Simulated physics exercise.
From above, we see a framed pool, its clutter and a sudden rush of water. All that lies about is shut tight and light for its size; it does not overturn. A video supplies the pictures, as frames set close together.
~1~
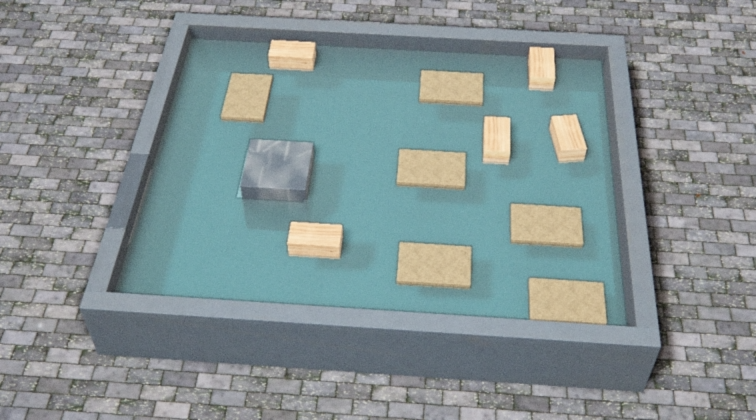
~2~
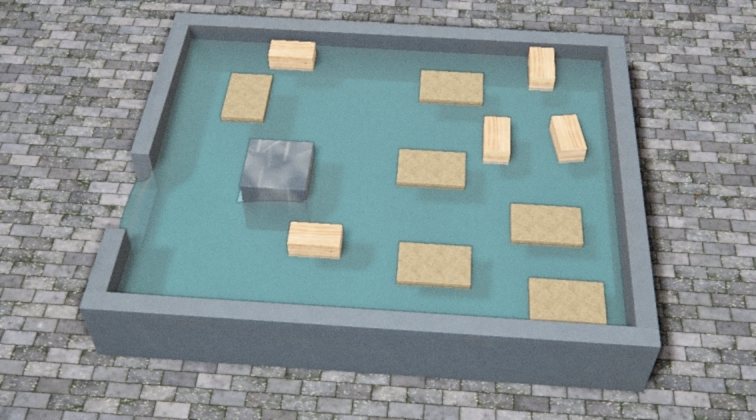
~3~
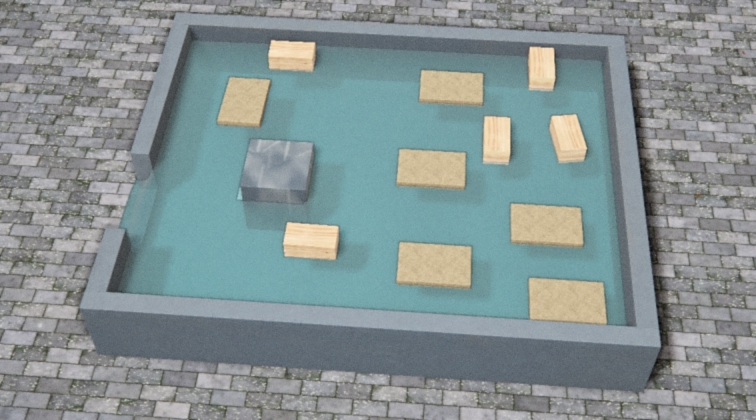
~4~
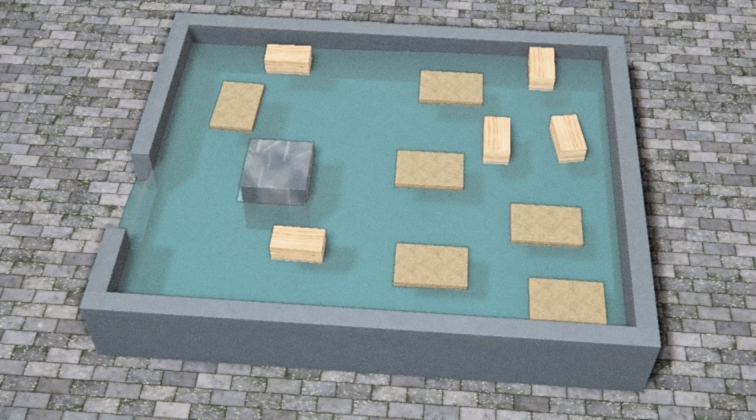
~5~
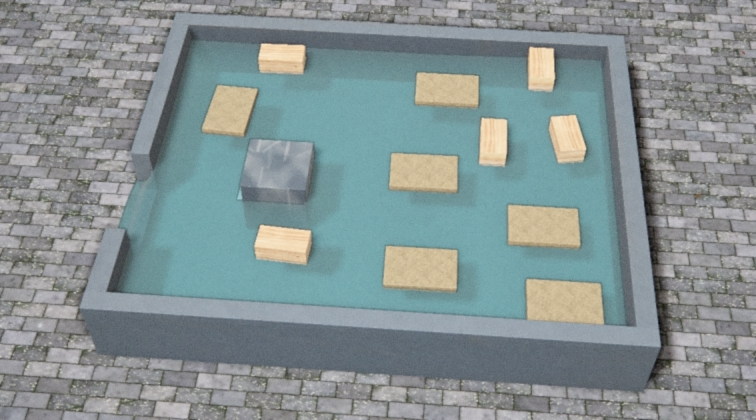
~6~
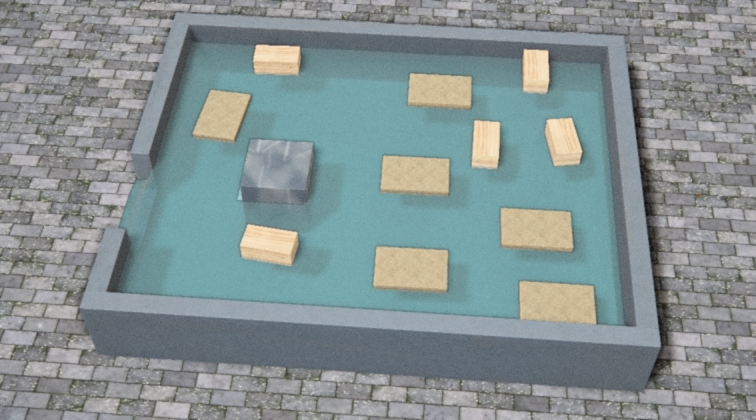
Floating blocks and flat slabs drift slowly left across a walled pool of teal water on grey paving, seen from above at a fixed, slanting angle. Pale wooden blocks and tan mats lie scattered about, with a grey, stone-like block at centre-left. A section of the left wall vanishes, leaving a gap, and the left-hand floaters shift first, then those further right, while the grey block stays put.
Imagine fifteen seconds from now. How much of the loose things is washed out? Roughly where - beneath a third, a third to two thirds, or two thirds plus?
Roughly beneath a third.
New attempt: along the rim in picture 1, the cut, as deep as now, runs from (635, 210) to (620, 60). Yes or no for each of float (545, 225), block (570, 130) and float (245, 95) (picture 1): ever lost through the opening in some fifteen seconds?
The three come to escape, escape and no escape, in that order.
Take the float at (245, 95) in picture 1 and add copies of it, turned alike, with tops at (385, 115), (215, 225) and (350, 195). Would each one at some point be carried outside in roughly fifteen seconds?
Remains; escapes; escapes.
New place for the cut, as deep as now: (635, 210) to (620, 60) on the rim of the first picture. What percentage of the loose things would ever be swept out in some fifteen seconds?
Roughly 60 in a hundred.
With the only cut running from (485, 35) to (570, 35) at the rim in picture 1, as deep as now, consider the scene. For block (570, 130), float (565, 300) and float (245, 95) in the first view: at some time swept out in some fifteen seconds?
Per item as listed - swept away, not lost, not lost.
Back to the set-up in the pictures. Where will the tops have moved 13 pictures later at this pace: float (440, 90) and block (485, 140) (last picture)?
Tops end up close to (410, 96) and (460, 149) respectively.
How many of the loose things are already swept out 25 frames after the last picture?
By that point the tally is 2.
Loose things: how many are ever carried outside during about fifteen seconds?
My tally gives 2.
A moment on, 0 of 11 are out; 11 afloat.
Next, 2 of 11 are out; 9 afloat.
Later, 2 of 11 are out; 9 afloat.
In the end, 2 of 11 are out; 9 afloat.
